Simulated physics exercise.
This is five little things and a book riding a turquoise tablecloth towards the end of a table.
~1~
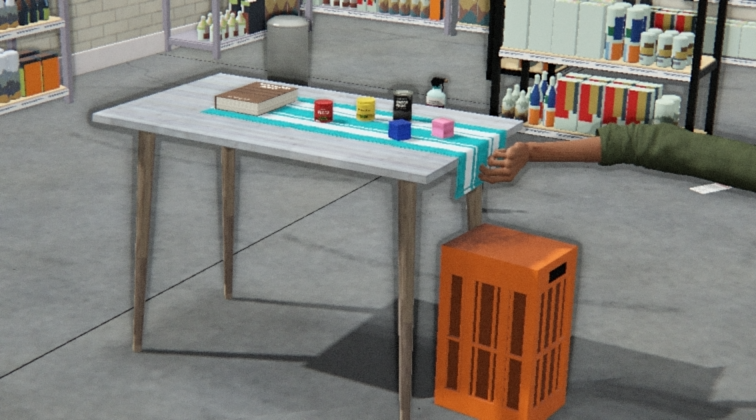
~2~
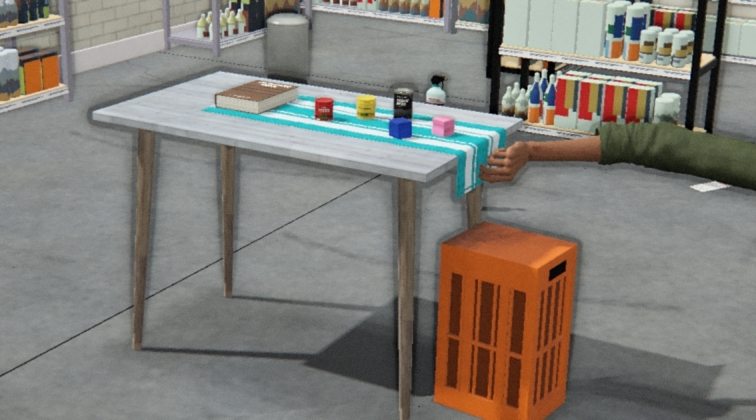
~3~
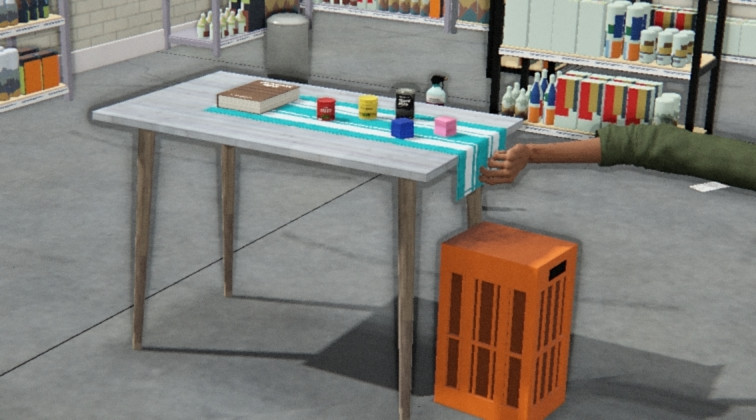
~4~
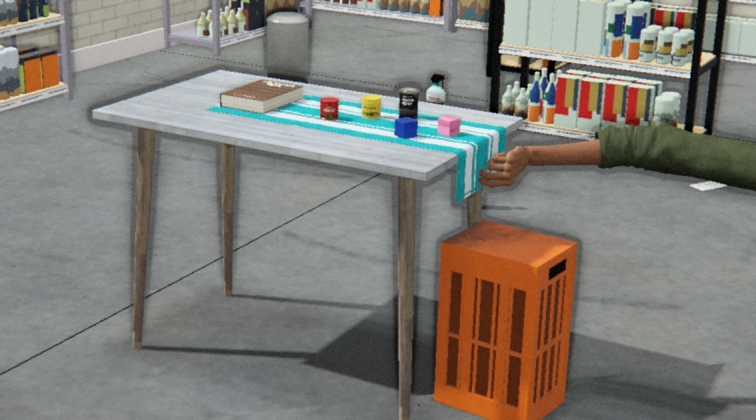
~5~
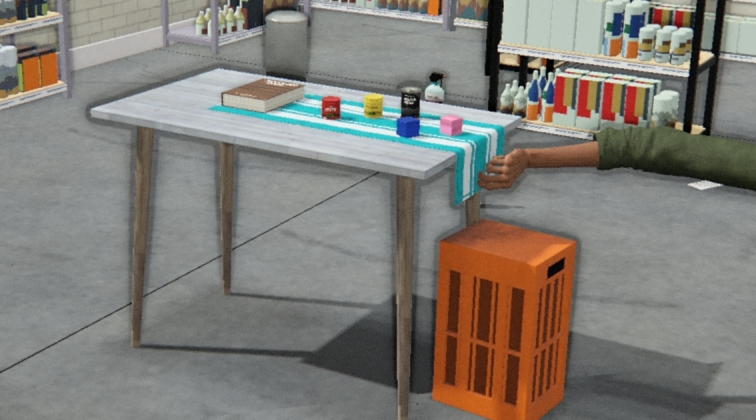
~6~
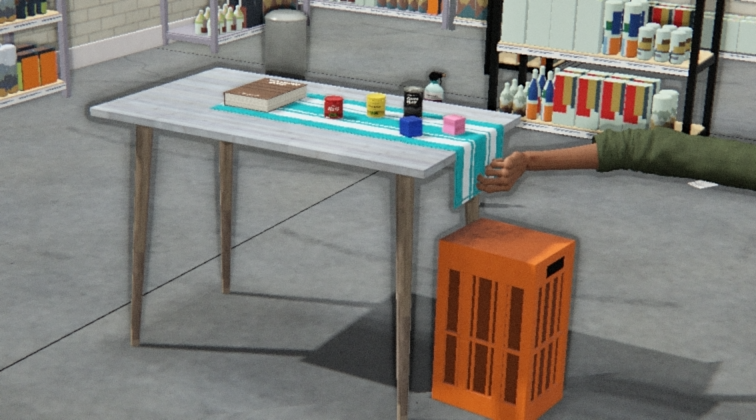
A turquoise-and-white striped cloth lies along a pale wooden table in a shop-like room with stocked shelves, seen from slightly above. On it sit a brown book at left, red and yellow pots, a black can, and blue and pink cubes near the right end, above an orange crate. A hand at right grips the cloth and it slides slightly rightward, carrying the objects, while the view barely shifts.
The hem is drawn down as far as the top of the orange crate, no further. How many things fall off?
The table loses one.
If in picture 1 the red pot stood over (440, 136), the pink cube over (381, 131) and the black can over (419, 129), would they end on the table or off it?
The red pot is carried off; the pink cube holds on; the black can stays on.
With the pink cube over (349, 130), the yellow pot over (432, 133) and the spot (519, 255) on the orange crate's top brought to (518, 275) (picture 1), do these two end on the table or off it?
The pink cube holds on; the yellow pot goes over.
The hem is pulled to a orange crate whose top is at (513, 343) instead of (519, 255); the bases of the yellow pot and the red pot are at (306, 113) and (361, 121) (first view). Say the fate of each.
The yellow pot survives; the red pot is carried off.
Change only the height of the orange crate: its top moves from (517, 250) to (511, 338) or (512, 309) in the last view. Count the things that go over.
The count: 4 and 3.
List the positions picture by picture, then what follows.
The first frame shows hem (455, 199); pink cube (443, 120); blue cube (400, 122); black can (403, 92); yellow pot (366, 99); red pot (324, 102); top of the crate (519, 255).
The second frame shows hem (455, 199); pink cube (444, 118).
The third frame shows hem (456, 201); blue cube (403, 120).
The fourth frame shows hem (455, 203); black can (409, 90); top of the crate (519, 252).
The fifth frame shows hem (454, 206); yellow pot (374, 96).
The sixth frame shows hem (454, 209); pink cube (455, 117); blue cube (411, 119); black can (414, 89); yellow pot (376, 96); red pot (334, 98).
Soon after, hem near (478, 220); all still up.
Then, hem on the crate; pink cube gone.
At rest, hem on the crate; pink cube gone. The count of fallen things is one.
